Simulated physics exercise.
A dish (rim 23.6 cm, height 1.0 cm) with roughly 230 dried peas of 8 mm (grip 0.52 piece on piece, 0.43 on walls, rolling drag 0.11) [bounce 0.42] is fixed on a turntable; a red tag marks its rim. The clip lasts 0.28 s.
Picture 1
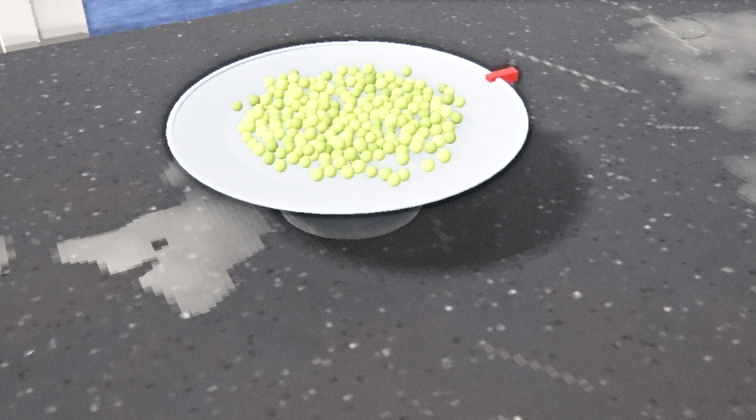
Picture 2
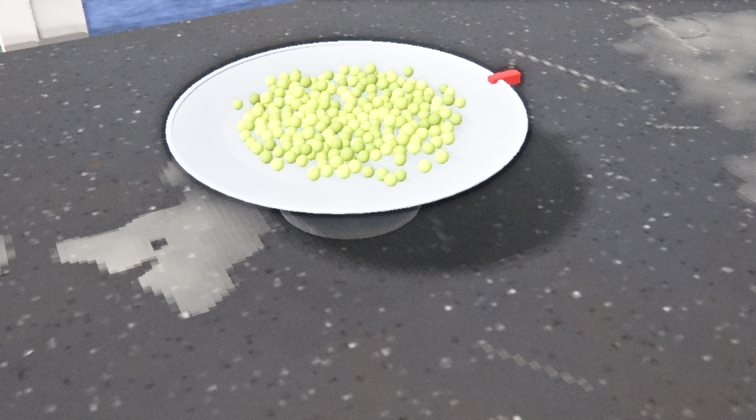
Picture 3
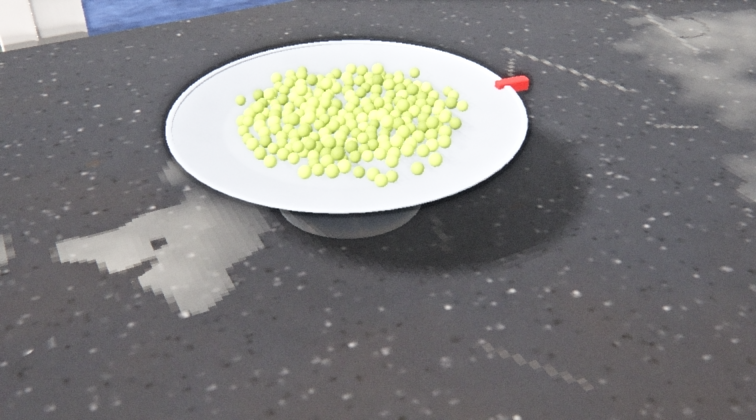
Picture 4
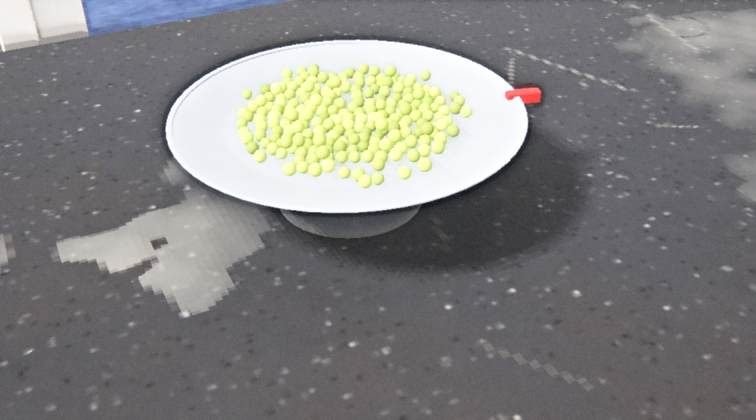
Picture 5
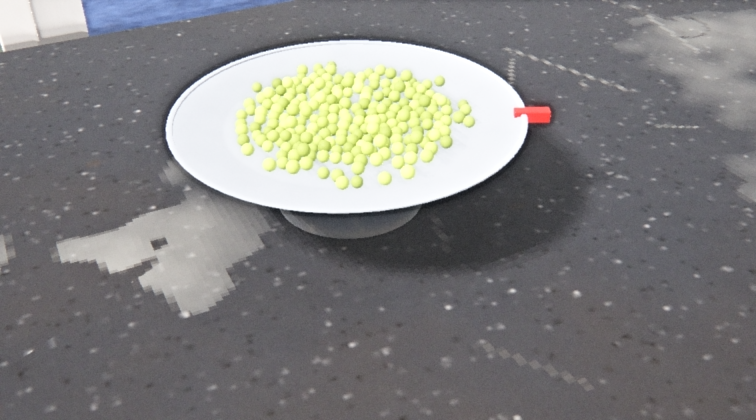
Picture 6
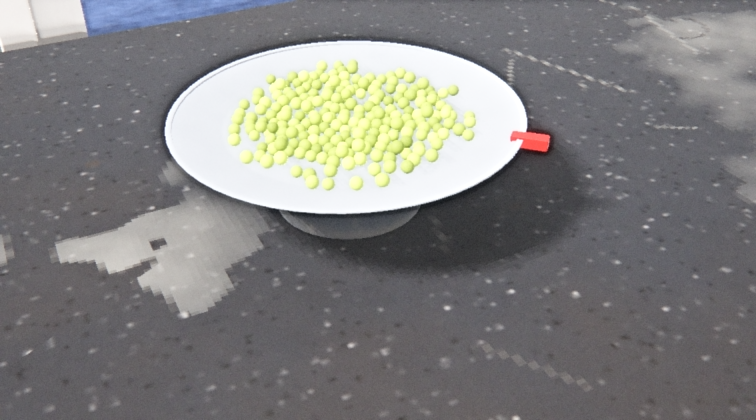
A white dish of small green peas turns clockwise on a dark speckled surface.
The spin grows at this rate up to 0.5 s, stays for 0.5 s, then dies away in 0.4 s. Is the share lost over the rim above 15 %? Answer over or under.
Share that leaves it, set against 15 %: Over.
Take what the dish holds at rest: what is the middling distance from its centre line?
Roughly 7.5 cm.
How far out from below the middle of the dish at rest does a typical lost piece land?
Roughly 16 cm.
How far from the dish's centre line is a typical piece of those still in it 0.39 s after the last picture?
About 9.5 cm.
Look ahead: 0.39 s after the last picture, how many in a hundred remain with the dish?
Roughly 100 per cent.
Then, 0.39 s after the last picture, dish 100 %; middle of the pieces not yet landed near (344, 109).
Then, 0.71 s after the last picture, fallen right of where it stops 10 %, dish 45 %, fallen left of where it stops 10 %, fallen behind where it stops 10 %, fallen in front of where it stops 10 %, in the air 10 %; middle of the pieces not yet landed near (339, 118).
Then, 0.99 s after the last picture, fallen right of where it stops 20 %, dish 25 %, fallen left of where it stops 20 %, fallen behind where it stops 20 %, fallen in front of where it stops 15 %; middle of the pieces not yet landed near (362, 113).
Then, 1.27 s after the last picture, fallen right of where it stops 20 %, dish 25 %, fallen left of where it stops 20 %, fallen behind where it stops 20 %, fallen in front of where it stops 15 %; middle of the pieces not yet landed near (342, 118).
In the end, fallen right of where it stops 20 %, dish 25 %, fallen left of where it stops 20 %, fallen behind where it stops 20 %, fallen in front of where it stops 15 %.
